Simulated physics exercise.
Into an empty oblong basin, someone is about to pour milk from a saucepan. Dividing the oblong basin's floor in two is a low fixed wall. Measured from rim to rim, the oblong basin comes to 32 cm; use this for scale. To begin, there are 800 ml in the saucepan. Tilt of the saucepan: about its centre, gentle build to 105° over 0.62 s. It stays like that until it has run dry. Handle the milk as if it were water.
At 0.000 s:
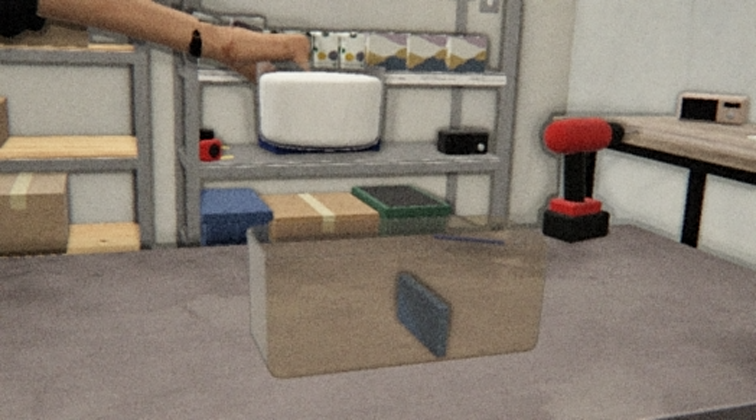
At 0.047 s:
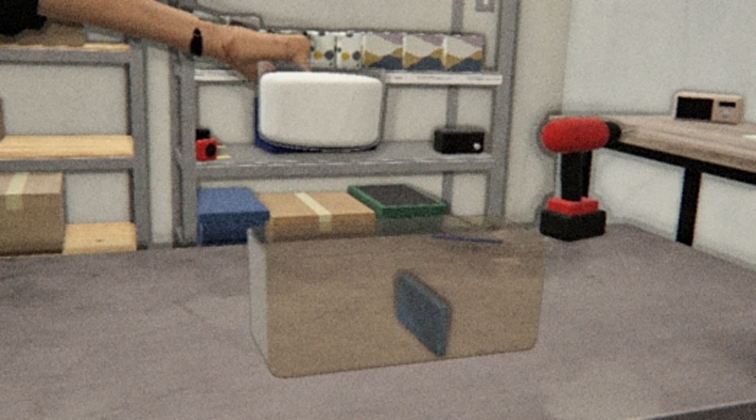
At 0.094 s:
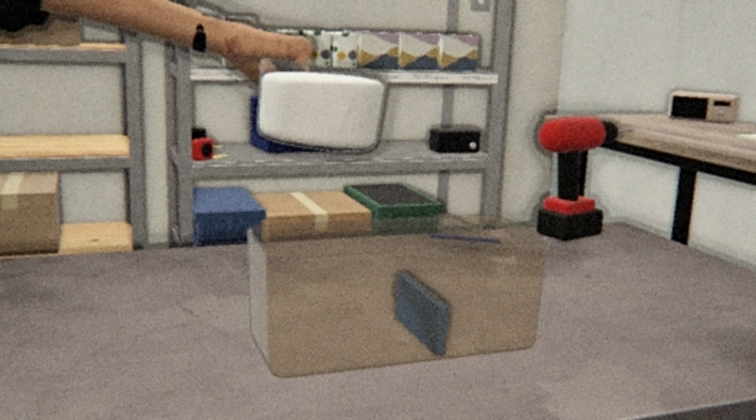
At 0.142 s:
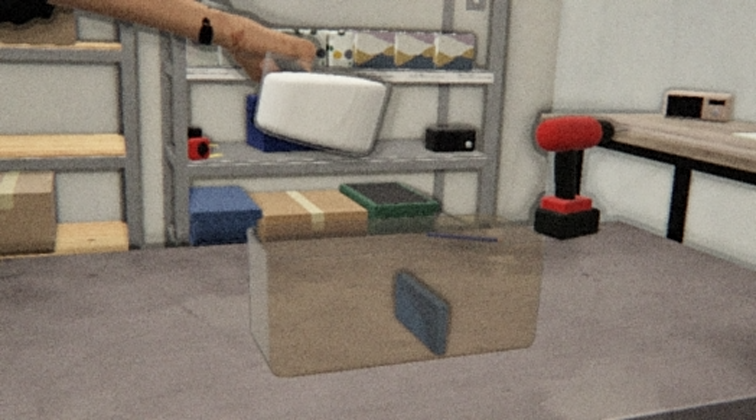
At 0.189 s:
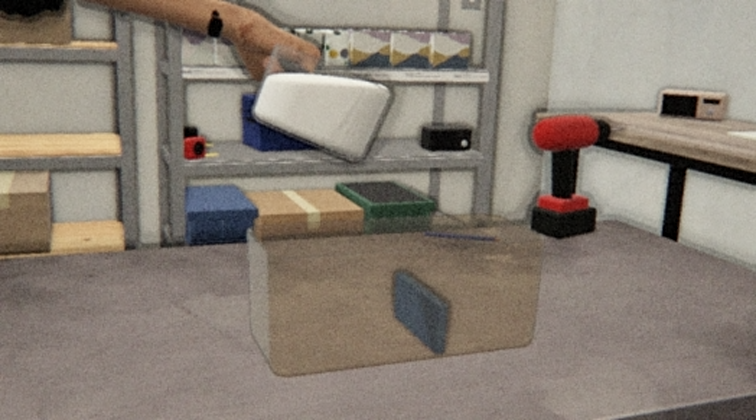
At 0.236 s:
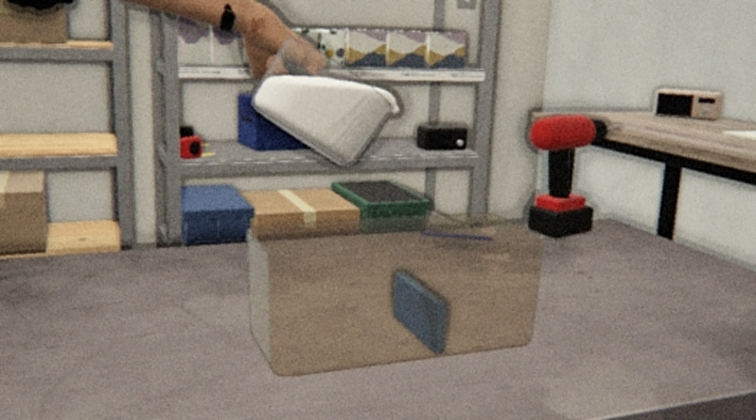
White saucepan gradually tilting down to the right in a person's hand above a see-through oblong basin on a grey tabletop.
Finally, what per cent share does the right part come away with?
Roughly 51 per cent.
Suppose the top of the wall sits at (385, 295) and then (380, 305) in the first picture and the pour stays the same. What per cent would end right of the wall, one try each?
Try 1: 95 %; try 2: 90 %.
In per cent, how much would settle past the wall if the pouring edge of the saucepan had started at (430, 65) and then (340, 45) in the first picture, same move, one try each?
First 85, then 5 per cent.
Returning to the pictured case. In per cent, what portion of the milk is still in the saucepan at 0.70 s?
6 in a hundred, give or take.
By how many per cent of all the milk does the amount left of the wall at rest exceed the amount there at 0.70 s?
About 14 percent, give or take.
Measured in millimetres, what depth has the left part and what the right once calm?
Depths at rest: Left around 16 mm, right around 26 mm.
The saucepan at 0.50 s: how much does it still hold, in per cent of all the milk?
Close to 32 in a hundred.
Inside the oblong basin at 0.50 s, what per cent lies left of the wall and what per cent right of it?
About 4 left, 22 right.
By 0.50 s the tilt is 96° and 32 per cent is still to pour, 4 is left of the wall and 21 right of it.
By 0.70 s the tilt is 105° and 6 per cent is still to pour, 34 is left of the wall and 52 right of it.
By 0.90 s the tilt is 105° and 1 per cent is still to pour, 46 is left of the wall and 50 right of it.
By 1.12 s the tilt is 105° and 0 per cent is still to pour, 49 is left of the wall and 51 right of it.
At rest 49 per cent lies left of the wall, 51 right of it and 1 outside.
